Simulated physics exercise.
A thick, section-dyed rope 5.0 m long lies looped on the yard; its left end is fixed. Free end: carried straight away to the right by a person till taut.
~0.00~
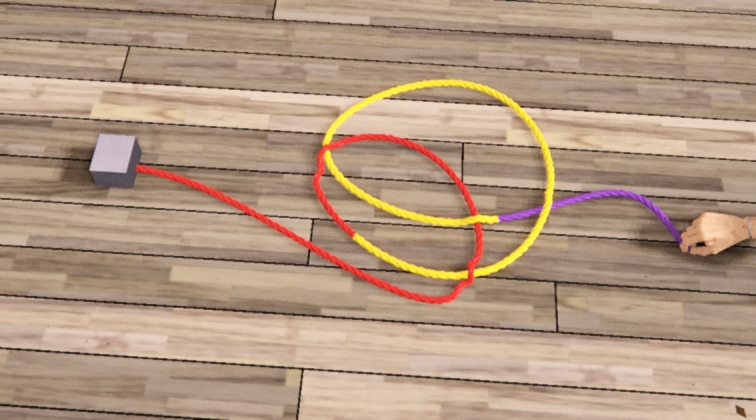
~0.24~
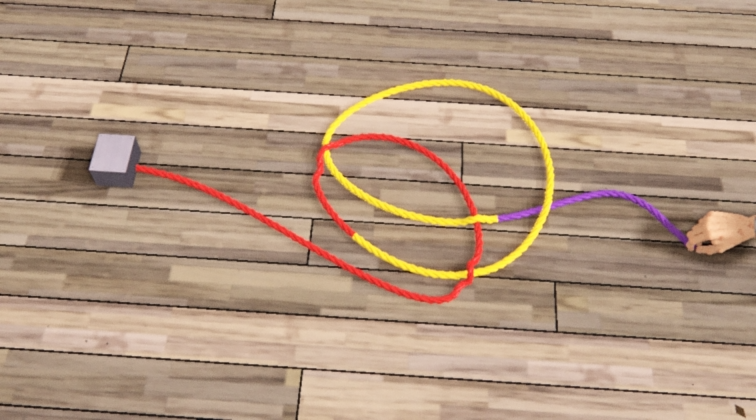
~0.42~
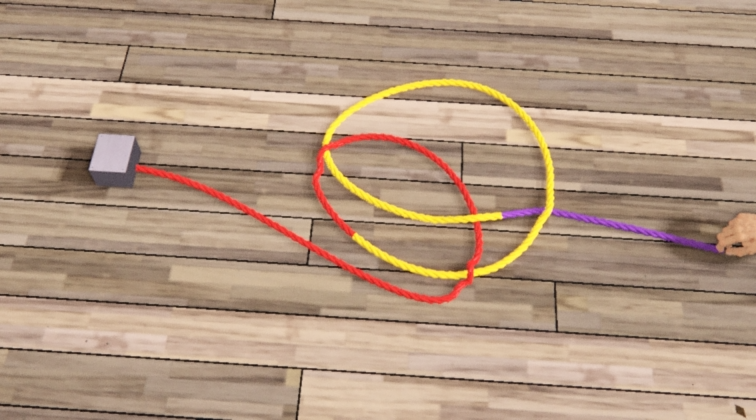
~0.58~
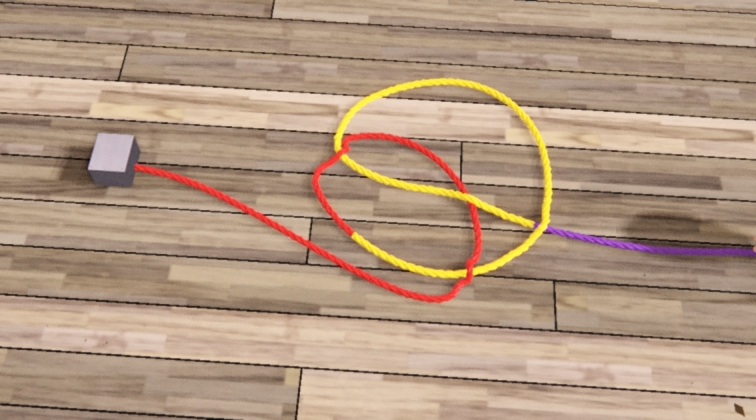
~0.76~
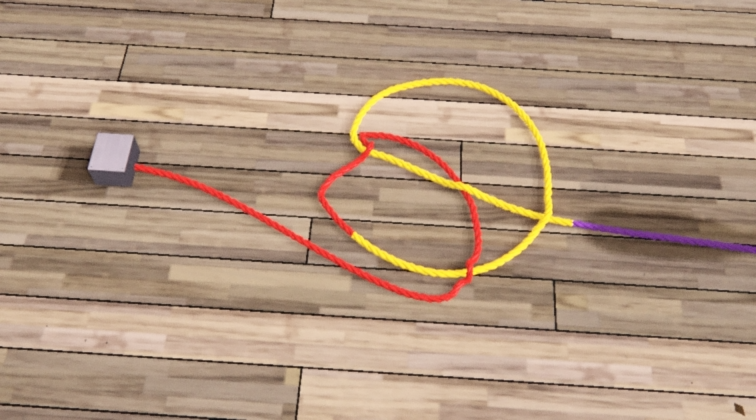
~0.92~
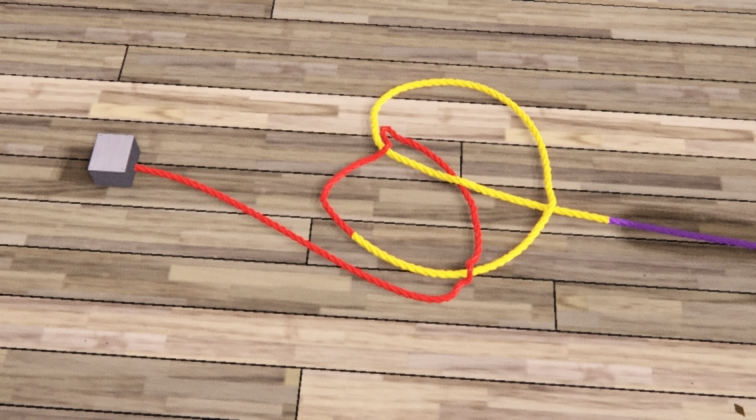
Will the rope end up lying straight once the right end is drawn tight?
No, it ends in a knot.
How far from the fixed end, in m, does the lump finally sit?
It ends up around 1.8 m along the rope.
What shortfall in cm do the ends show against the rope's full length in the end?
I'd put it at close to 35 cm.
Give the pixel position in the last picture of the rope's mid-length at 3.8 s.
(582, 224).
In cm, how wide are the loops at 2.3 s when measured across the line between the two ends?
The spread comes to around 60 cm.
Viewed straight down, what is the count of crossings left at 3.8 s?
I count 6 at that moment.
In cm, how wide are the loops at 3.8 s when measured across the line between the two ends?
8 cm.
By 2.3 s, the ends are 2.7 m apart, loops still 59 cm across.
By 3.8 s, the ends are 3.6 m apart, loops still 8 cm across.
By 5.2 s, the ends are 4.4 m apart, with a tight lump 2.3 m from the fixed end.
By 6.6 s, the ends are 4.7 m apart, with a tight lump 1.8 m from the fixed end.
By 6.9 s, the ends are 4.7 m apart, with a tight lump 1.8 m from the fixed end.
